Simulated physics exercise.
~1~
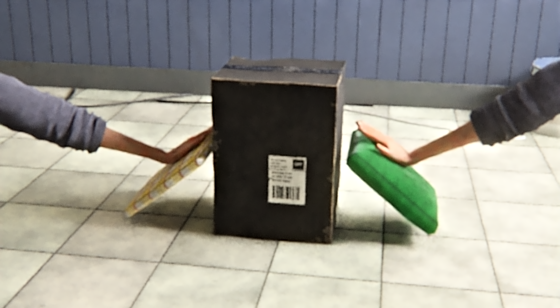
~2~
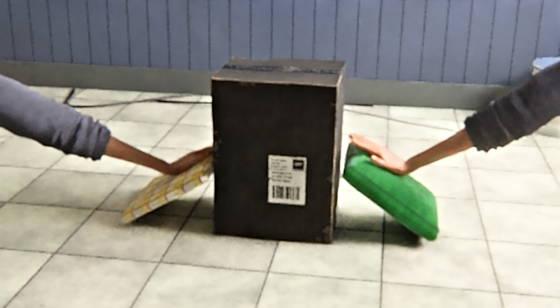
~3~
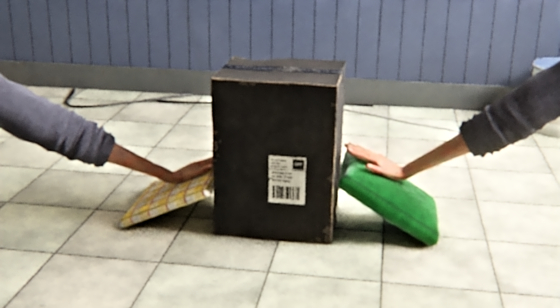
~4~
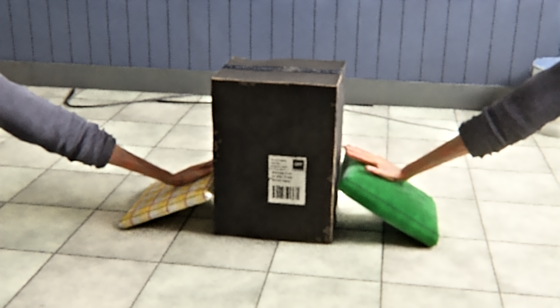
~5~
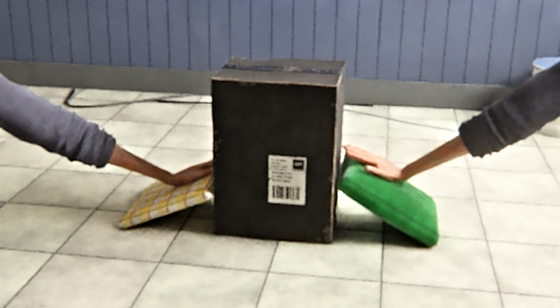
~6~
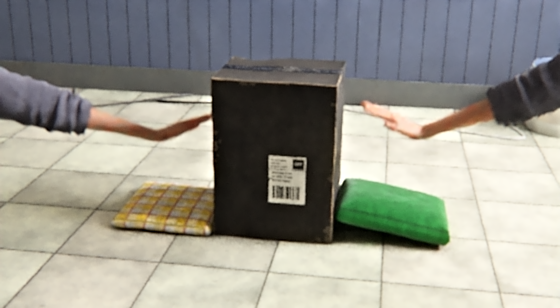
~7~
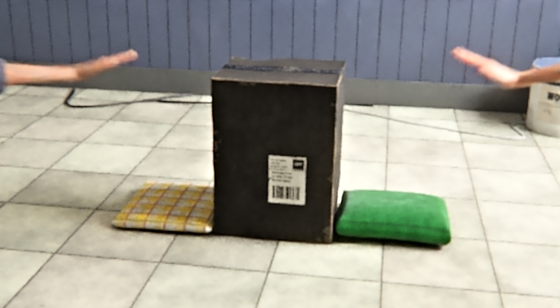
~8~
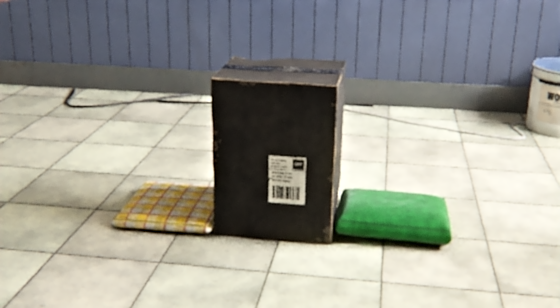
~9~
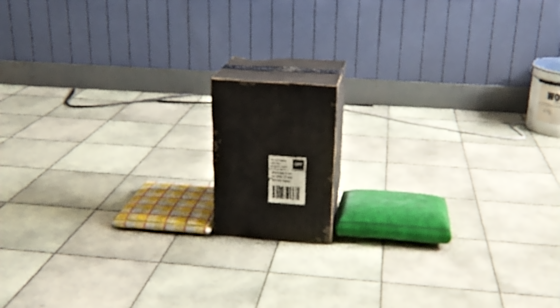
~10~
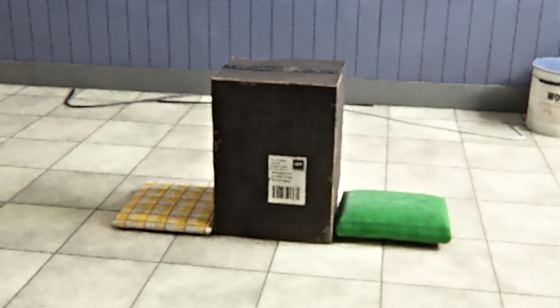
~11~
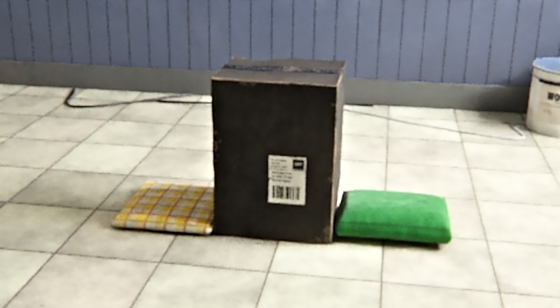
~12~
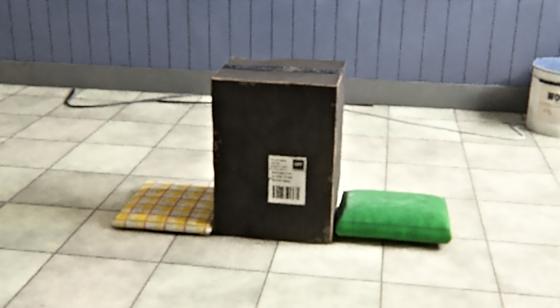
Two hands reach in from opposite sides, pressing a yellow checked pad against the left side of a tall black box and a green cushion against its right. The box stands on a pale tiled floor before a blue panelled wall, seen from the front by a still camera. The hands ease both soft objects lower until they lean at a shallow slant, then hold them there. As the hands let go and draw back, both drop flat. The hands leave, and the pad and cushion lie still on the floor beside the unmoved box.
